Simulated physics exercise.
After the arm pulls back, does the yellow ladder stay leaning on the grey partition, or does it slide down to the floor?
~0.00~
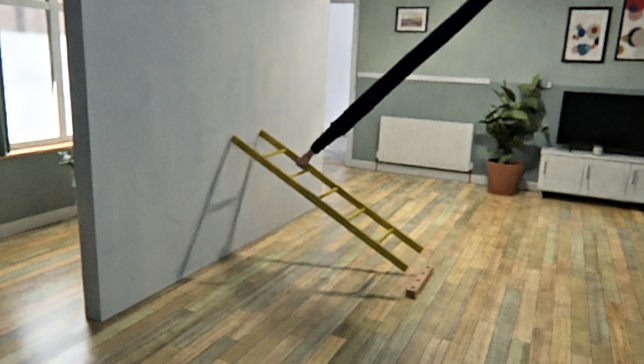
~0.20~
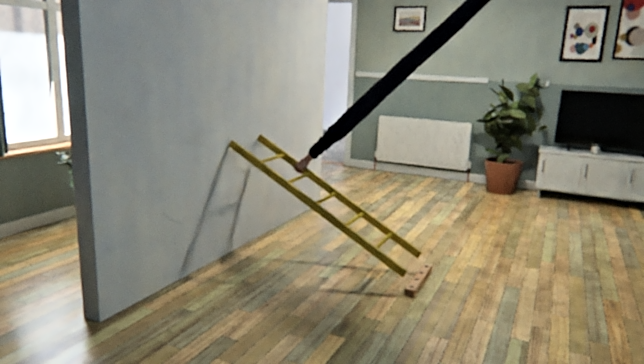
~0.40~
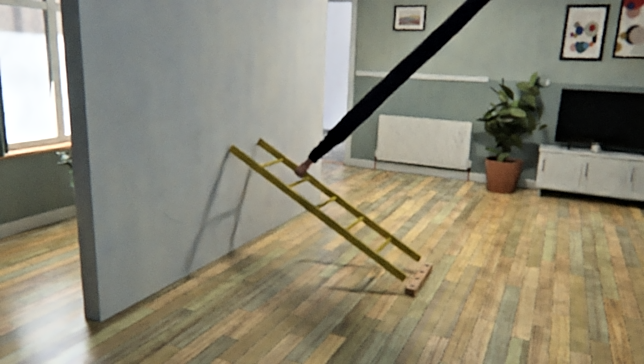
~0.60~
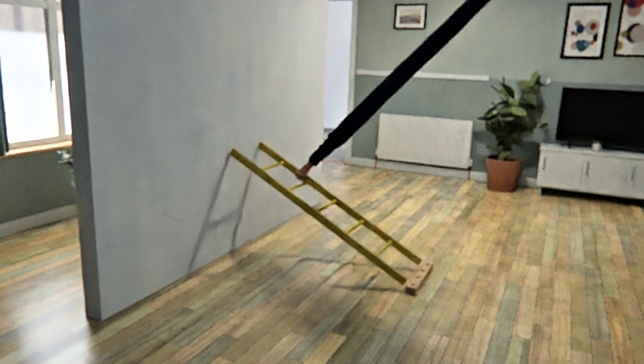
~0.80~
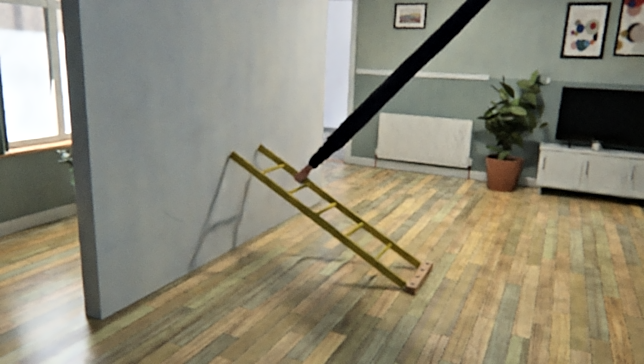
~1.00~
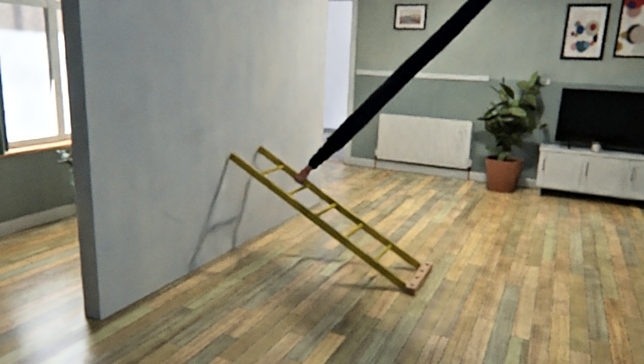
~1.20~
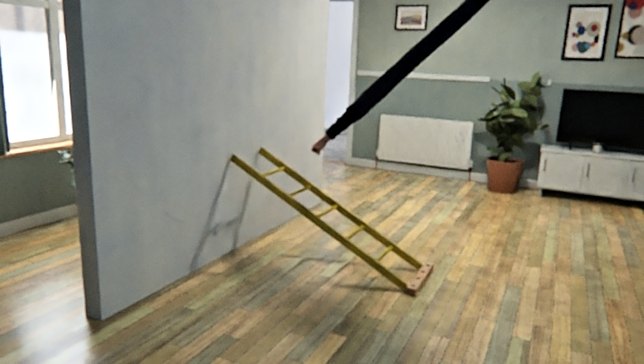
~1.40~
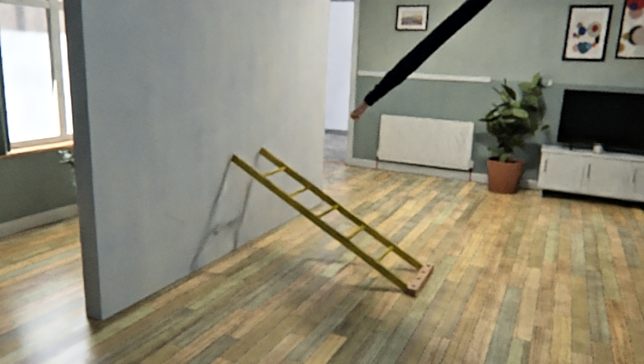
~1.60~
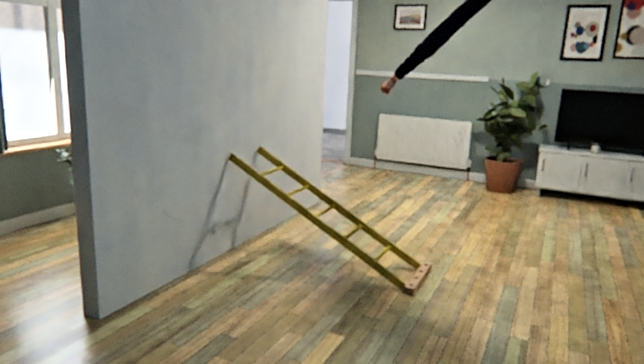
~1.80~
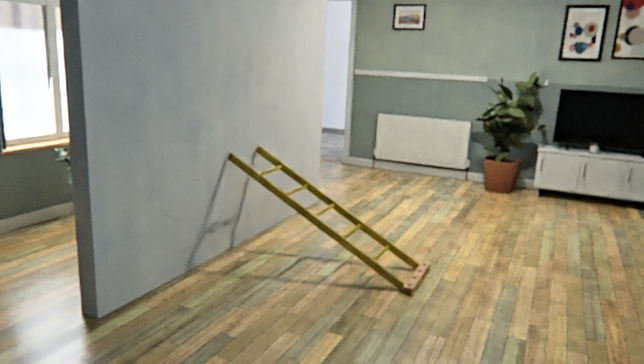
It stays leaning on the partition, with its foot still beside the wooden block after the arm has gone.
